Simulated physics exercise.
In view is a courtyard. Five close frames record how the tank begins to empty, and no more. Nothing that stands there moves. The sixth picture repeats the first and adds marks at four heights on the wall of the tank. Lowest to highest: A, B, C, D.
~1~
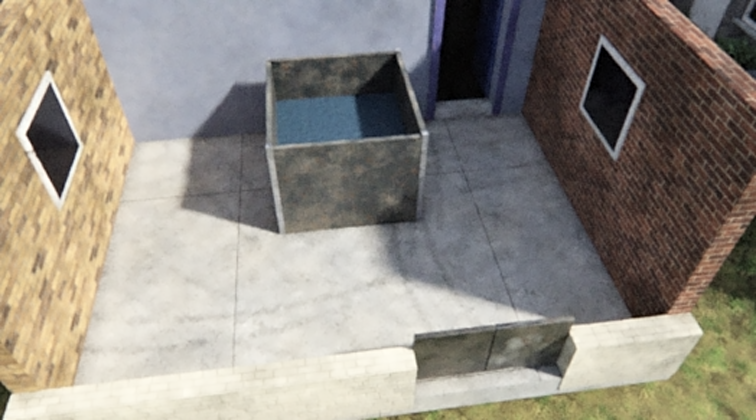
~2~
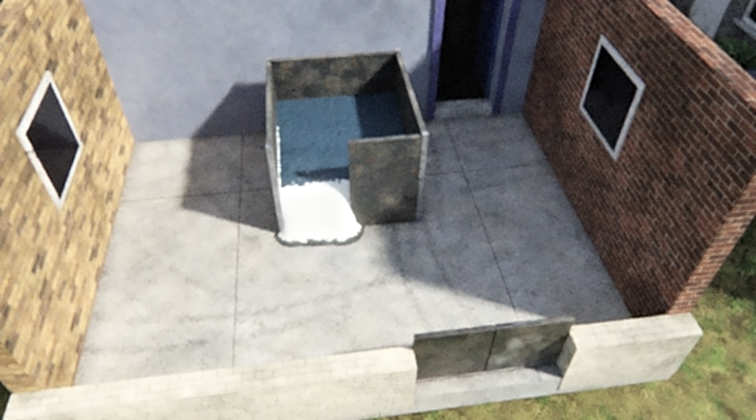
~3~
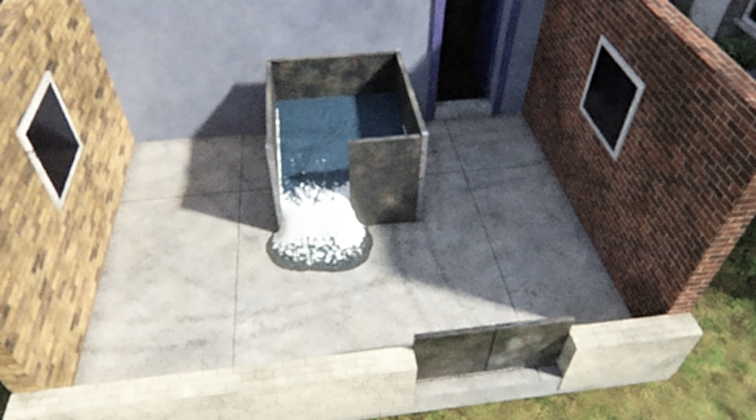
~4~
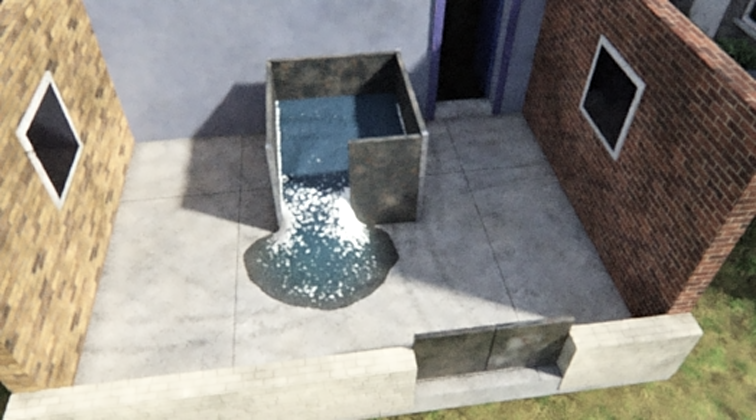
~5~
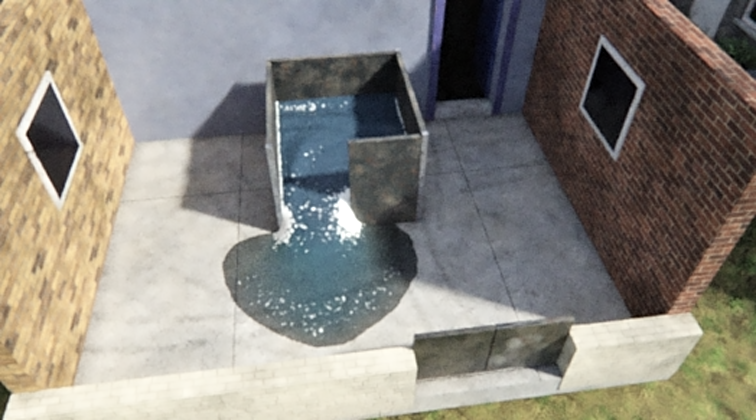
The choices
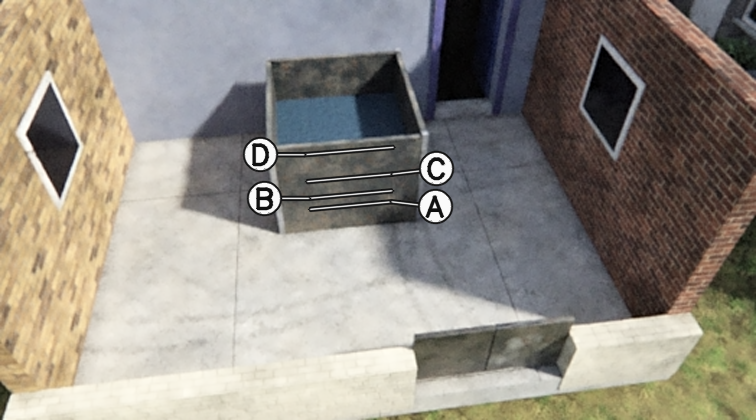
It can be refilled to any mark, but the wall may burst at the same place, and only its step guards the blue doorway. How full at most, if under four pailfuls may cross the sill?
C is the one.
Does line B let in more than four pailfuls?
No, that is safe.
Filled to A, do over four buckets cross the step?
No.
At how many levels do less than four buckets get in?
Three.
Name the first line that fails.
The answer is D.
On the marked copy, A at (351, 205); B at (350, 194); C at (350, 177); D at (349, 150); from the bottom up A, B, C, D.
If A is chosen, nothing gets over.
If B is chosen, nothing gets over.
If C is chosen, a splash gets over, under a bucket.
If D is chosen, about 12 bucketfuls get in.
